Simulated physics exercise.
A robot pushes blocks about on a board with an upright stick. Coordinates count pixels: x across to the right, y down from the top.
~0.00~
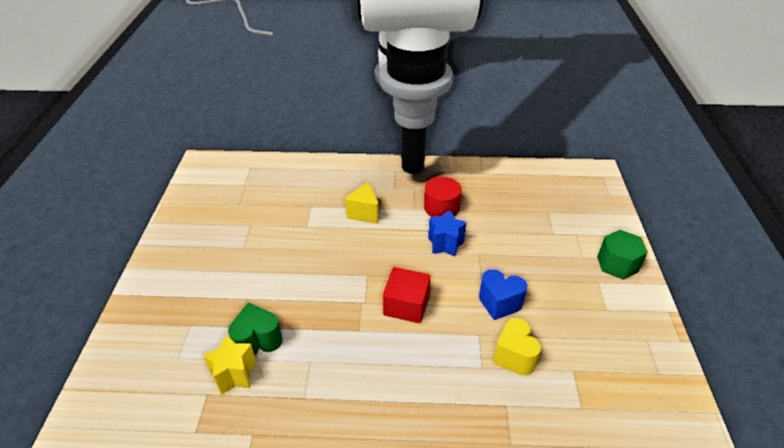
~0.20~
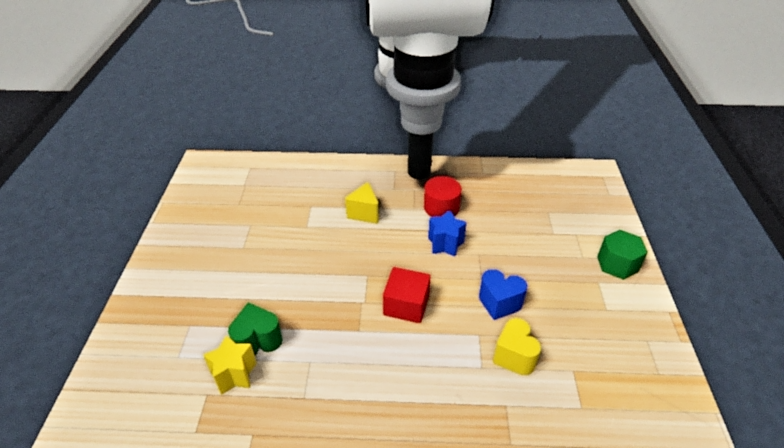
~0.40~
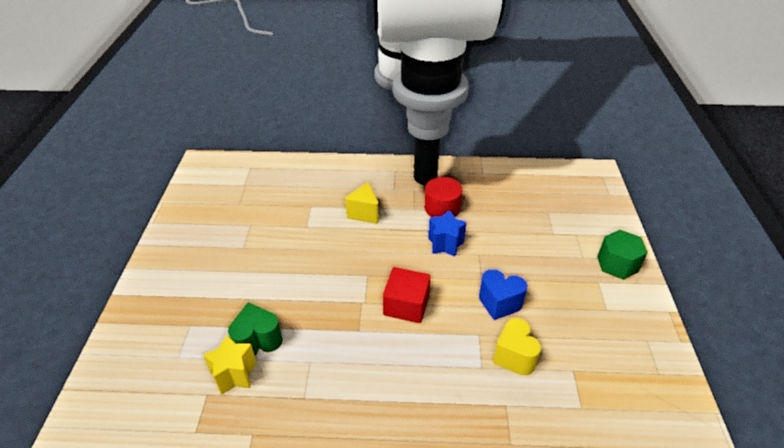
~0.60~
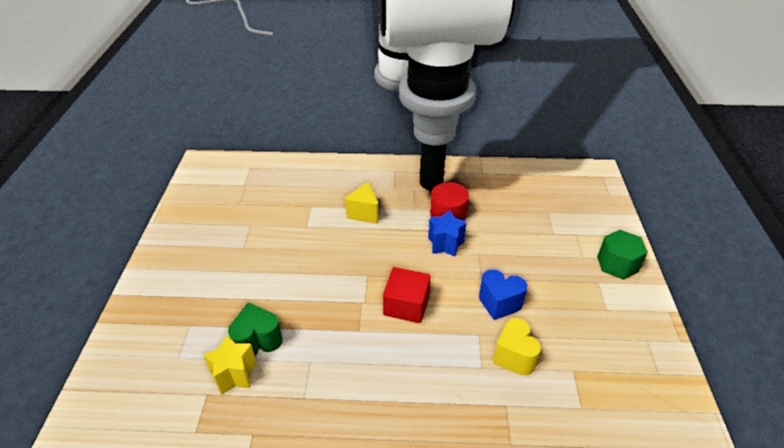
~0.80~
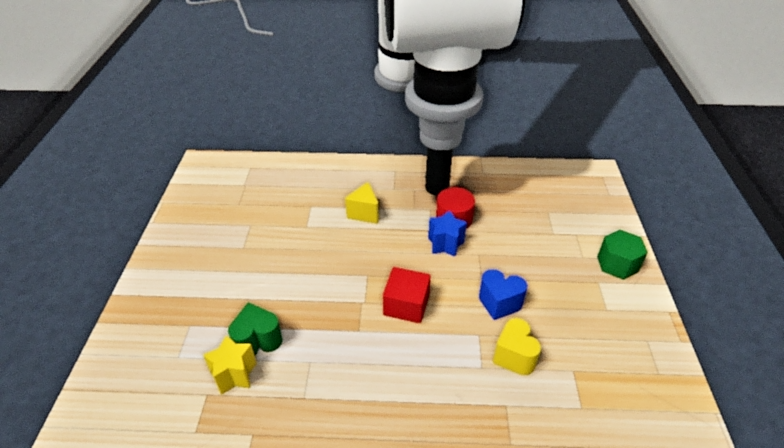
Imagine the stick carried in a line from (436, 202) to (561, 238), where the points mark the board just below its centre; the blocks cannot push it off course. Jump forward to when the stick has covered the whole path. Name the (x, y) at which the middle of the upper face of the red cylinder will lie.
At pixel (483, 218).
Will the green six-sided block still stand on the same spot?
It seems so.
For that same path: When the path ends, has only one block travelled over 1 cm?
My answer is yes.
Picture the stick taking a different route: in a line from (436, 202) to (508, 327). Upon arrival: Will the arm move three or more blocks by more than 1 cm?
I believe so.
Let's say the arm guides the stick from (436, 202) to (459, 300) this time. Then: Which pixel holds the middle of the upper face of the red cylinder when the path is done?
Final place: (479, 219).
The first path, step by step. One third of the way, stick (478, 201); blue star-shaped block (448, 227), turned 15° clockwise; red cylinder (481, 215).
Two thirds of the way, stick (521, 213); blue star-shaped block (448, 227), turned 15° clockwise; red cylinder (483, 218).
At the end, stick (565, 225); blue star-shaped block (448, 227), turned 15° clockwise; red cylinder (483, 218); green six-sided block still.
